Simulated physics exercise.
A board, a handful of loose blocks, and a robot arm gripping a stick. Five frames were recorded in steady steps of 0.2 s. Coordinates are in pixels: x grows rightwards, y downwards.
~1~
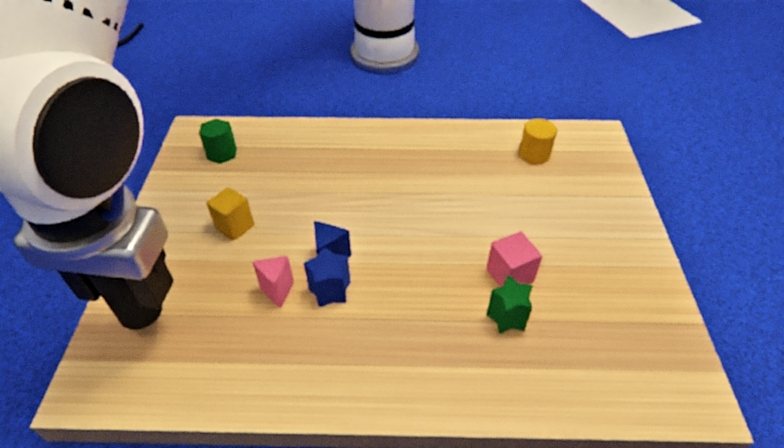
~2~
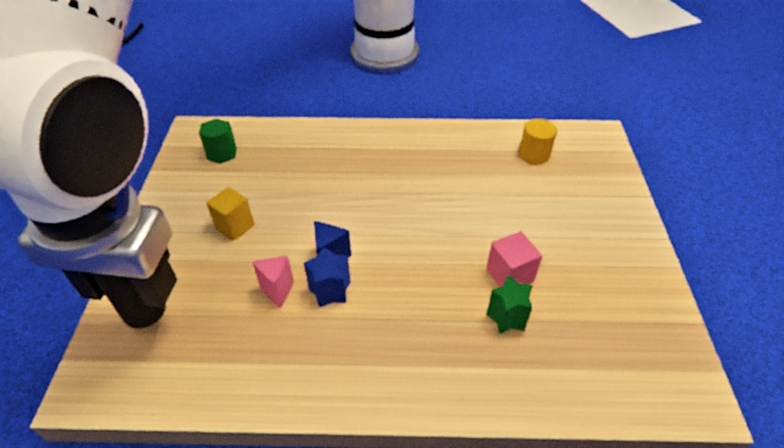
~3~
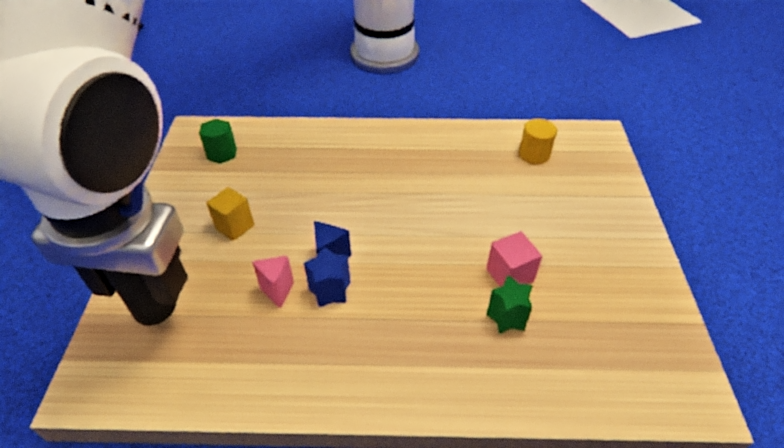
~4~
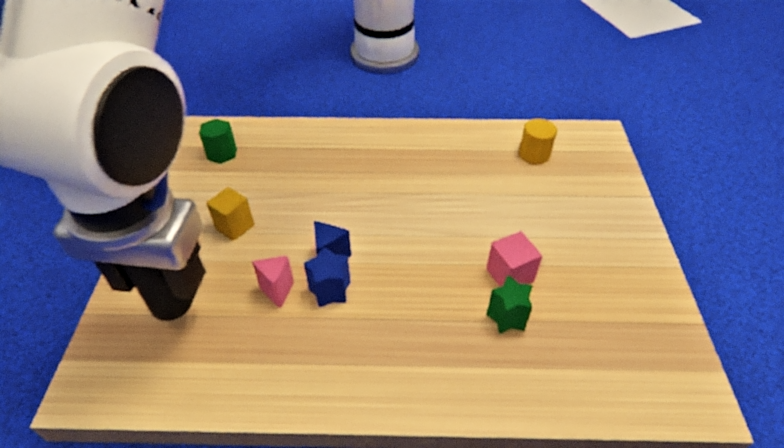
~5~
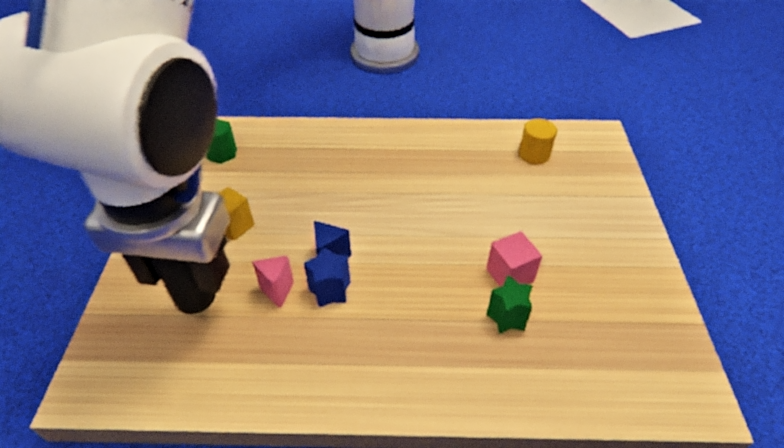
A white robot arm with a dark gripper reaches over the left side of a light wooden board on a blue surface, seen from above at an angle. Pink and blue blocks sit left of centre, a pink block and green star at right, with green and yellow ones farther back. The arm slides slowly, then faster, rightward toward the pink three-sided block, while the blocks and camera stay still.
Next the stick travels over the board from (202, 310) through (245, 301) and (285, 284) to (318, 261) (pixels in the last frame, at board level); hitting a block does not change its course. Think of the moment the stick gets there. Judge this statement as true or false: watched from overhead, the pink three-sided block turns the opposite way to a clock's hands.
Verdict: False.
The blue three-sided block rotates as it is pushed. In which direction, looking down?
Anticlockwise, looking down.
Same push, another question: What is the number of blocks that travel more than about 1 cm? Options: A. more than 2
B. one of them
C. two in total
Choice A: More than 2.
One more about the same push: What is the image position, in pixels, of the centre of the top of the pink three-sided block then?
The point I'd pick in the picture is (344, 241).
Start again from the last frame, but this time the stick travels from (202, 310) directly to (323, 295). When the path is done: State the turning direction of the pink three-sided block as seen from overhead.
From the top: Counterclockwise.
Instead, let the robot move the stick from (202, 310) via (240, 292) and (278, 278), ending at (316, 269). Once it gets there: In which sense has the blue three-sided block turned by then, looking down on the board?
Looking down on the board, it turns counter-clockwise.
What follows on the original path. One third of the way, stick (242, 288); nothing pushed yet.
Two thirds of the way, stick (282, 271); pink three-sided block (311, 254), turned 40° clockwise; blue star block (338, 267); blue three-sided block (330, 231), turned 10° anticlockwise.
At the end, stick (315, 248); pink three-sided block (344, 241), turned 45° clockwise; blue star block (344, 267), turned 25° clockwise; blue three-sided block (346, 221), turned 50° anticlockwise.
